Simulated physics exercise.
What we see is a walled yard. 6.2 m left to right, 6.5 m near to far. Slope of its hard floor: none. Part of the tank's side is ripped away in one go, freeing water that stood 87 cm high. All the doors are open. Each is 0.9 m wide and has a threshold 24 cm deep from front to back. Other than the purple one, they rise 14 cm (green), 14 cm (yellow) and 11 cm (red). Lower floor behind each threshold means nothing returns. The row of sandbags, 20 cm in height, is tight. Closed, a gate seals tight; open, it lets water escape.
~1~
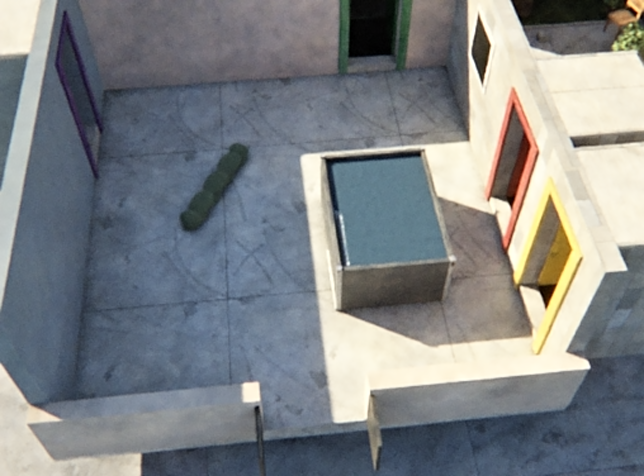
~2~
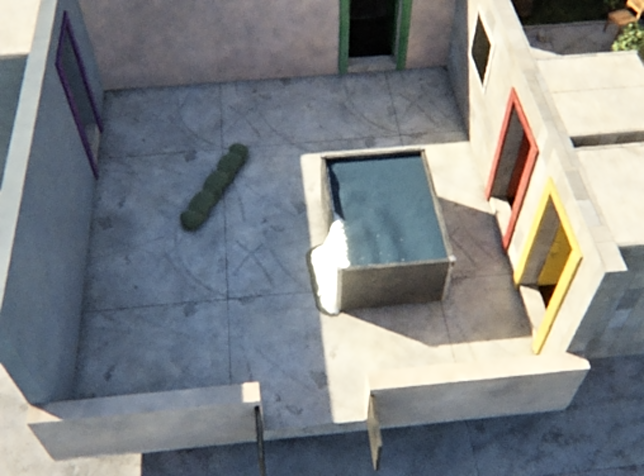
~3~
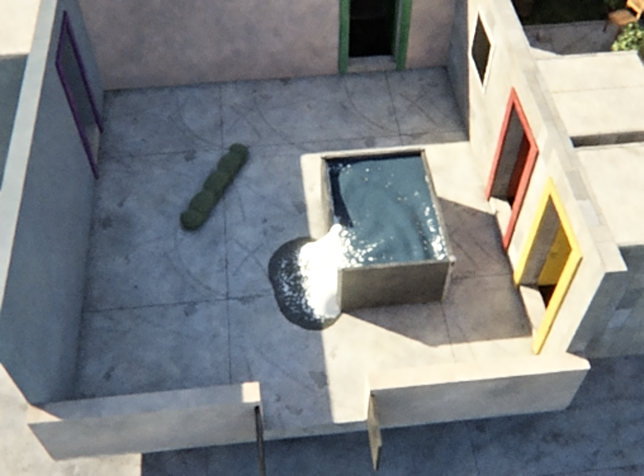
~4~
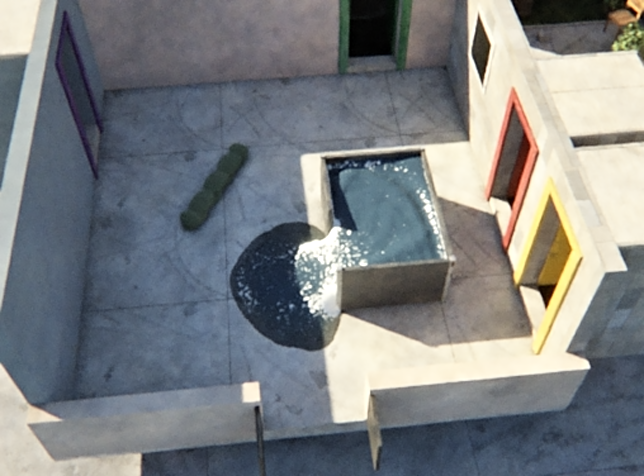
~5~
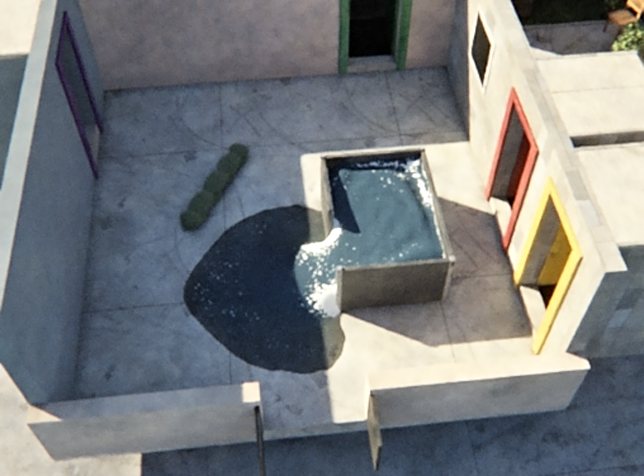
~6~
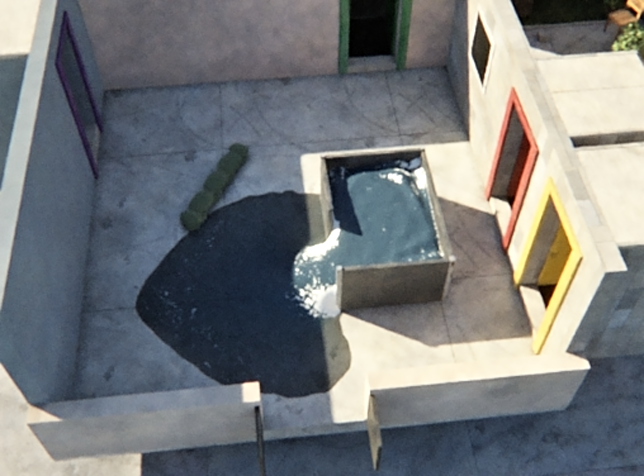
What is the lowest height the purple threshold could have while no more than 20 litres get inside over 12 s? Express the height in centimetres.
5 cm.
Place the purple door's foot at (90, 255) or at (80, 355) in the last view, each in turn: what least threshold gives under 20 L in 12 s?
About 23 and 27 cm.
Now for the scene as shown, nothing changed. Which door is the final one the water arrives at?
Red, last of all.
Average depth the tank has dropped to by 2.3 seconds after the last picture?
Around 29 cm on average.
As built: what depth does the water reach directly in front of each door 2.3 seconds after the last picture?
Depth (cm): Green 0 / yellow 0 / red 0 / purple 6.
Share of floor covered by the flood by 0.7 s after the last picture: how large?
Roughly 30 percent of the floor is wet.
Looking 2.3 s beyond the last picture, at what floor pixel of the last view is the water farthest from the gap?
(105, 90).
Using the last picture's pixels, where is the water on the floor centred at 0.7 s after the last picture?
Around (309, 271).
Then, 0.7 s after the last picture water covers 30 % of the floor, deepest (38 cm) near (324, 289); it has not reached the purple door.
Then, 2.3 s after the last picture water covers 45 % of the floor, deepest (28 cm) near (199, 418); 6 cm at the purple door, 0 litres in over its 24 cm threshold.
Then, 11.3 s after the last picture water covers 95 % of the floor, deepest (11 cm) near (462, 127); 6 cm at the purple door, 0 litres in over its 24 cm threshold.
At the purple door as built, the water peaked near 8 cm, 8.9 s after the last picture.
Run again over the same 12 s with other heights there, 26 litres in over 4.5 cm, 7 litres over 6 cm. The limit of 20 litres is kept from about 5 cm up.
